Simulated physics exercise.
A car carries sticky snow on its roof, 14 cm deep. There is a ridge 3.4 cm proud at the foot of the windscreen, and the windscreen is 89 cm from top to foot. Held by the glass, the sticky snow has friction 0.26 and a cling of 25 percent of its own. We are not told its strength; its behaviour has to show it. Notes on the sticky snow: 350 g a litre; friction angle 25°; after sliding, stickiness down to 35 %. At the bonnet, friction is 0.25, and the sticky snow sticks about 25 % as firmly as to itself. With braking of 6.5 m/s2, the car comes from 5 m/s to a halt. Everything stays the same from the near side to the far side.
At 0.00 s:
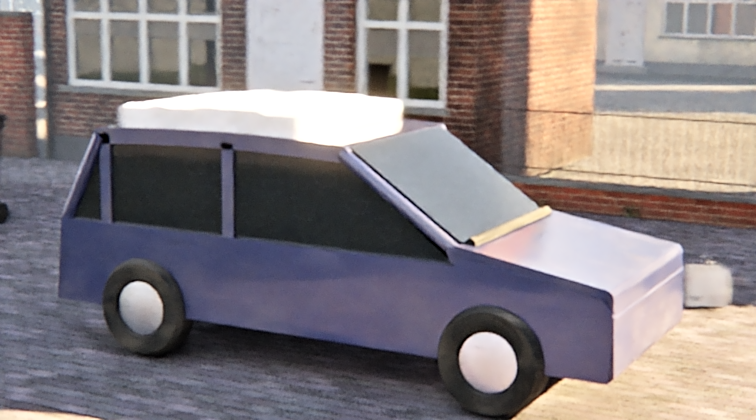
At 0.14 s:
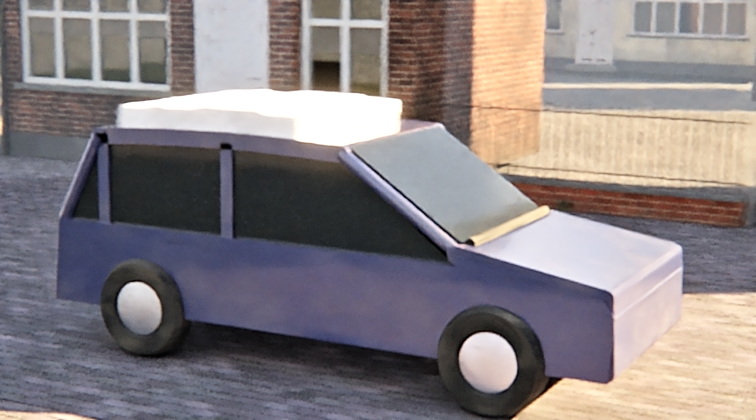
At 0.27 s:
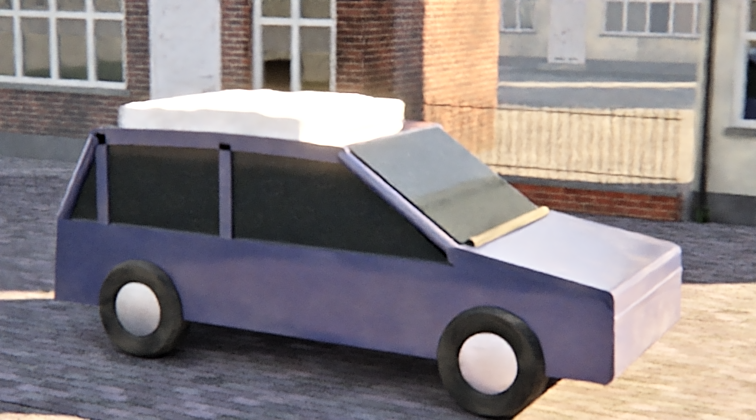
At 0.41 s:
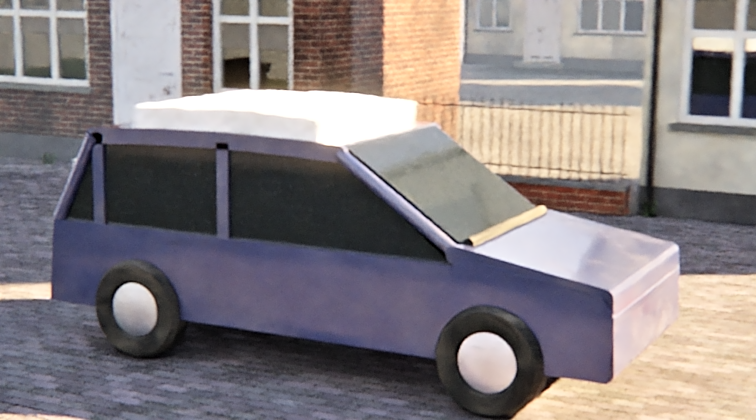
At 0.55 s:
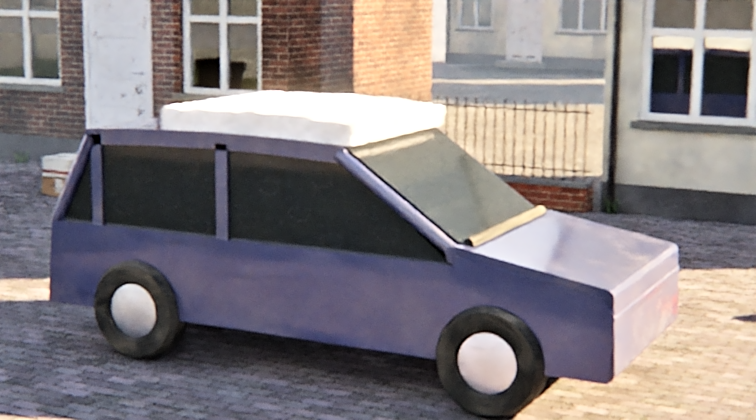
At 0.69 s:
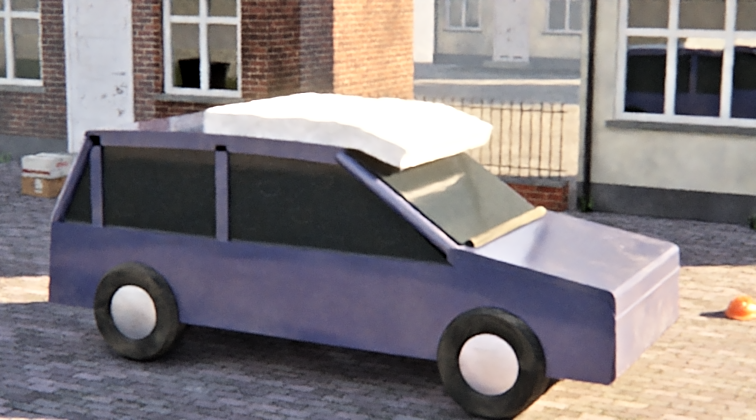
A white slab of snow slides forward on a purple car's roof, overhanging the windscreen.
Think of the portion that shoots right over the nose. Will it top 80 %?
Yes.
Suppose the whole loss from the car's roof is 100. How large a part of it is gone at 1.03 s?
I'd say near 100 per cent.
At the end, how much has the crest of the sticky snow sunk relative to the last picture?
70 cm.
After 1.03 s, none of the snow is on the roof, 35 % on the glass, 65 % on the bonnet and none has gone off the nose.
After 1.45 s, none of the snow is on the roof, none on the glass, 23 % on the bonnet and 77 % has gone off the nose.
After 1.86 s, none of the snow is on the roof, none on the glass, 3 % on the bonnet and 97 % has gone off the nose.
After 2.27 s, none of the snow is on the roof, none on the glass, 3 % on the bonnet and 97 % has gone off the nose.
After 2.37 s, at the end, none of the snow is on the roof, none on the glass, 3 % on the bonnet and 97 % has gone off the nose.
